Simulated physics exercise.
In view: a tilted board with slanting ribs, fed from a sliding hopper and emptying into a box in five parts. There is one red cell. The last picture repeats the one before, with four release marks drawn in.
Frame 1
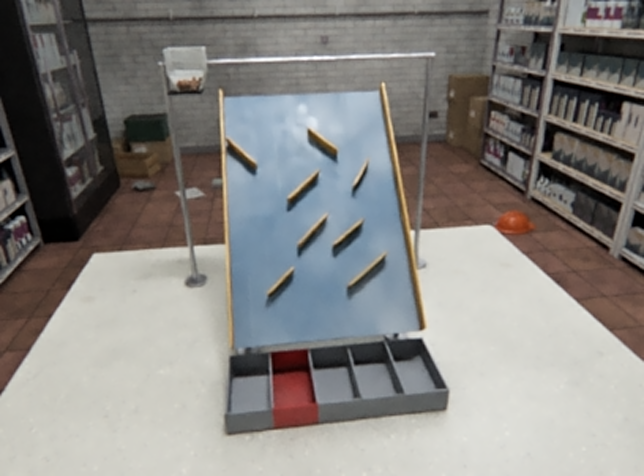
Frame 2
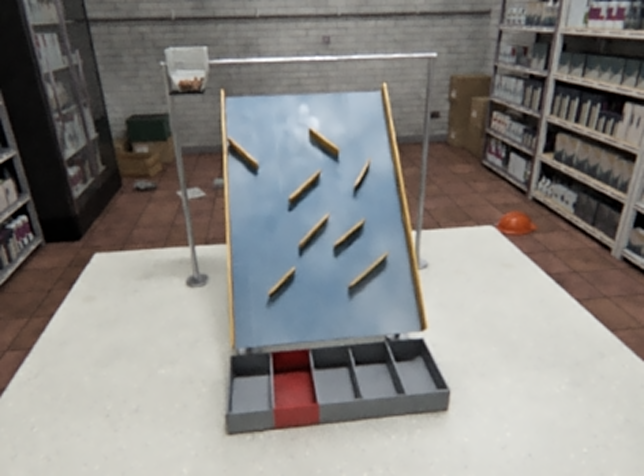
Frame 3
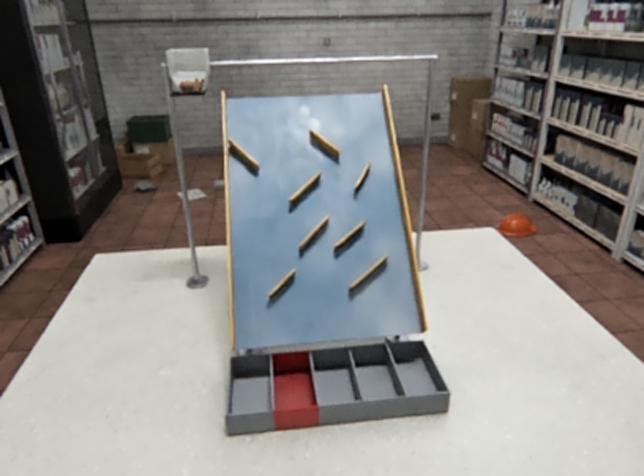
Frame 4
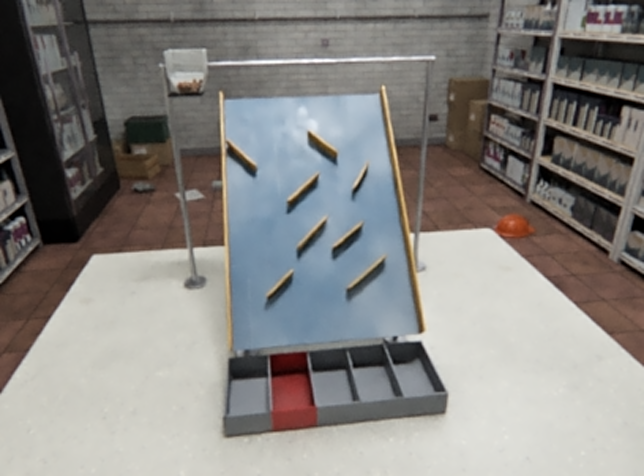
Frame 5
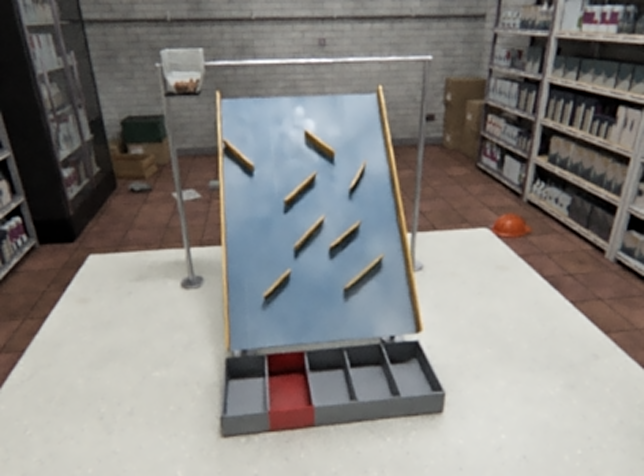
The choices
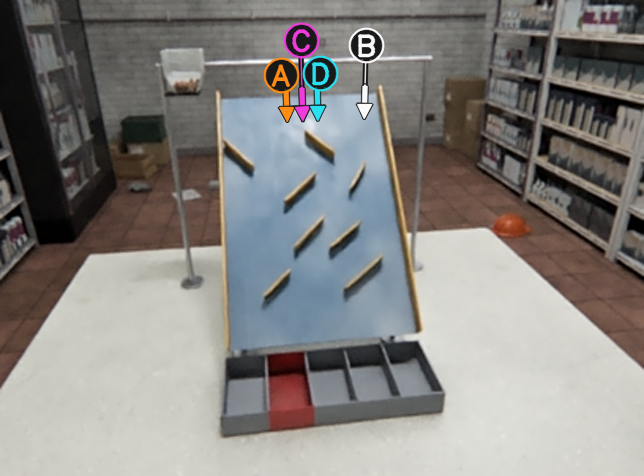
Nothing on the tilted blue board moved; the hopper stayed at the upper left above the slanting ribs and the box with one red cell, while the whole view shifted very slightly.
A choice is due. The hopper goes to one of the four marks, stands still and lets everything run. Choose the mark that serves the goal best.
It is D.
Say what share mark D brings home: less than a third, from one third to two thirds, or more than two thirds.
From one third to two thirds.
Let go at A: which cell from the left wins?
The first from the left.
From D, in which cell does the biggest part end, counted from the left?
The second.
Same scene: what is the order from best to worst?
The order is D, C, B, A.
On the marked copy, mark A meets the board at (287, 116); mark B meets the board at (364, 113); mark C meets the board at (302, 115); mark D meets the board at (317, 115).
With A, none in the red cell, nearly all in other cells, a small part outside the box.
With B, a small part in the red cell, most in other cells, a small part outside the box.
With C, about a third in the red cell, about two thirds in other cells, a stray few outside the box.
With D, about half in the red cell, about a third in other cells, a small part outside the box.
